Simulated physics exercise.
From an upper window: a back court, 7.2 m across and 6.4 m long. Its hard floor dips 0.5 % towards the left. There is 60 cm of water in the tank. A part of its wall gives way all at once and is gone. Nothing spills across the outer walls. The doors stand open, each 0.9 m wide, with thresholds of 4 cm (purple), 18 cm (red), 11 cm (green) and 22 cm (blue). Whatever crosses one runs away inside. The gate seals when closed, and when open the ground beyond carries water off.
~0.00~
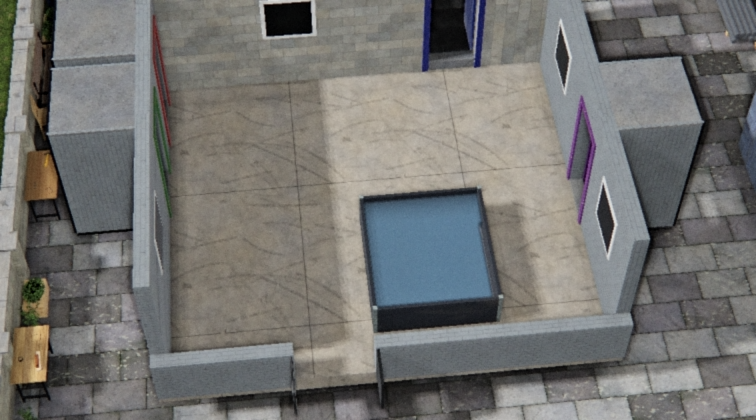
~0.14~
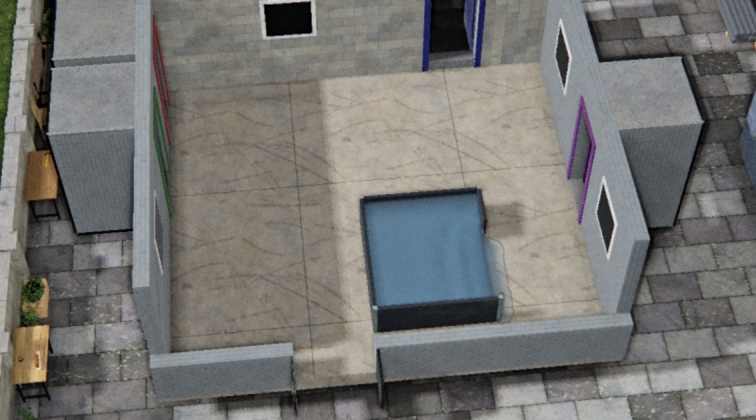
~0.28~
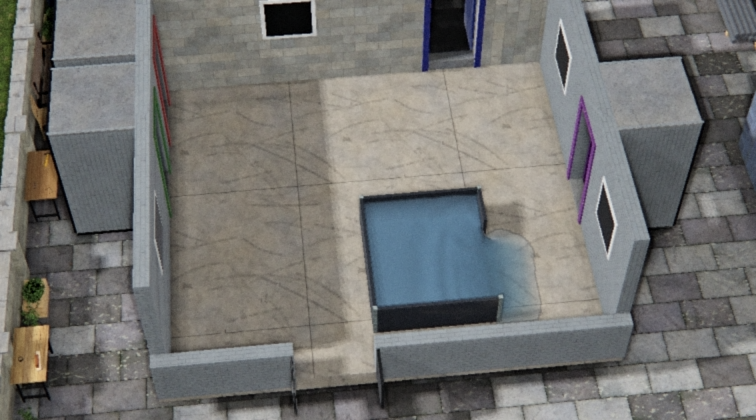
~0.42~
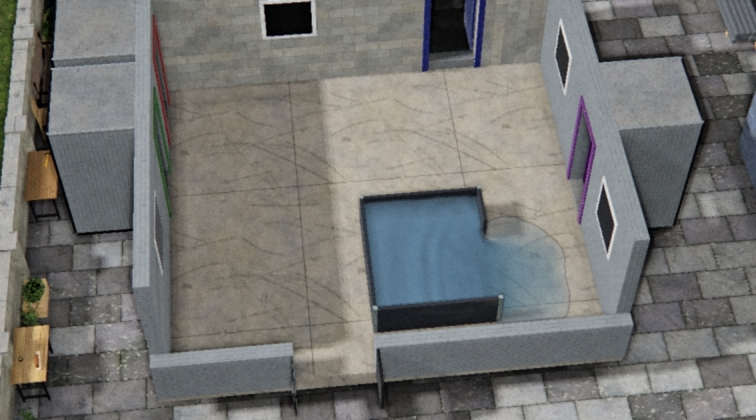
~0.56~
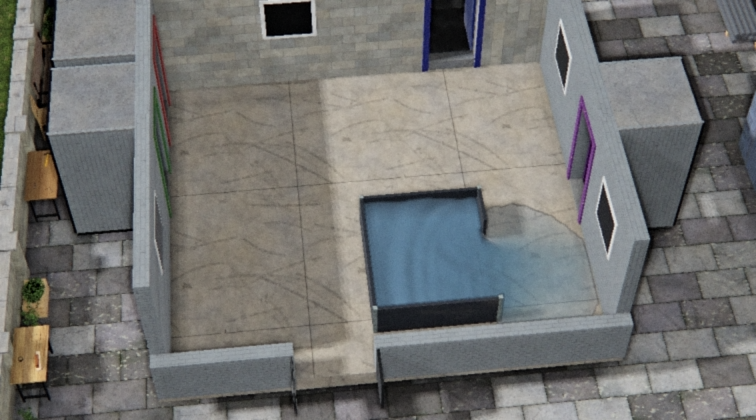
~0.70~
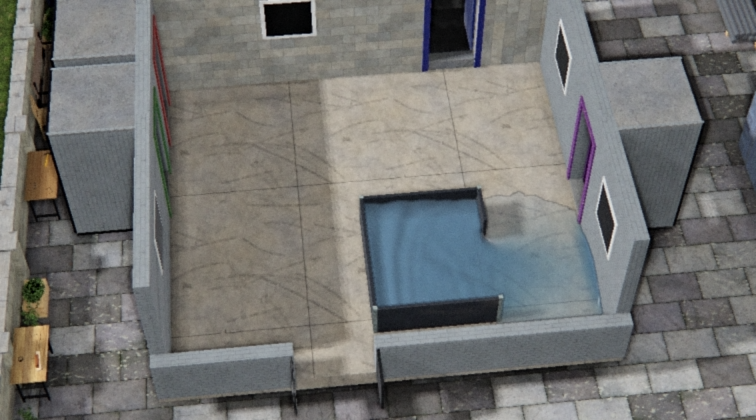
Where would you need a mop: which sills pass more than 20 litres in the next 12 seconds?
Door by door: At the purple door it goes over the limit; at the red door it keeps below the limit; at the green door it does not reach the limit; at the blue door it stays under the limit.
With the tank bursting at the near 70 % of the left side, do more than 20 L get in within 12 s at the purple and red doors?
Then: Purple below, red below.
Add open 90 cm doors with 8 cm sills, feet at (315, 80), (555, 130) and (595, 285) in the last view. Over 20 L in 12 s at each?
In that order: Under, below, past it.
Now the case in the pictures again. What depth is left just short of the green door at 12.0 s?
Roughly 8.0 cm deep.
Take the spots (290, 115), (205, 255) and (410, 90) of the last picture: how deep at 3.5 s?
Roughly 0, 0 and 0 cm, in turn.
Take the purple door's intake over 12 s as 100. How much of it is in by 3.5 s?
About 50 per cent.
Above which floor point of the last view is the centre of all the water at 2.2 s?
Around (488, 273).
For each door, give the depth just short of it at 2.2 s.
In cm: Purple 12, red 0, green 0, blue 0.
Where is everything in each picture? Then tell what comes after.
The tank at (429, 249) is whole and still, 60 cm deep, in the first frame.
Water pours out at (489, 275) and has run 0.8 m, to (492, 241); typically 5 cm deep outside, 60 cm at the tank's back, in the second frame.
The front is at (519, 239), 1.1 m from the gap at (489, 275); 1.2 m2 of floor is under water; 60 cm left at the back of the tank, in the third frame.
Water pours out at (489, 276) and has run 1.4 m, to (551, 242); typically 8 cm deep outside, 60 cm at the tank's back, in the fourth frame.
Water pours out at (489, 276) and has run 1.8 m, to (583, 245); typically 6 cm deep outside, 59 cm at the tank's back, in the fifth frame.
The front is at (576, 218), 2.1 m from the gap at (489, 275); 4.6 m2 of floor is under water; 52 cm left at the back of the tank, in the sixth frame.
After 1.4 s water covers 10 % of the floor and is deepest (52 cm) near (599, 338); purple door 13 cm at the sill, 8 L in, red door not reached, green door not reached, blue door not reached.
After 2.2 s water covers 20 % of the floor and is deepest (42 cm) near (576, 286); purple door 12 cm at the sill, 34 L in, red door not reached, green door not reached, blue door not reached.
After 3.5 s water covers 40 % of the floor and is deepest (24 cm) near (588, 339); purple door 11 cm at the sill, 71 L in, red door not reached, green door not reached, blue door 12 cm at the sill, 0 L in.
After 7.0 s water covers 75 % of the floor and is deepest (13 cm) near (518, 87); purple door 7 cm at the sill, 124 L in, red door 9 cm at the sill, 0 L in, green door 2 cm at the sill, 0 L in, blue door 12 cm at the sill, 0 L in.
After 12.0 s water covers 95 % of the floor and is deepest (10 cm) near (170, 115); purple door 4 cm at the sill, 138 L in, red door 10 cm at the sill, 0 L in, green door 8 cm at the sill, 0 L in, blue door 6 cm at the sill, 0 L in.
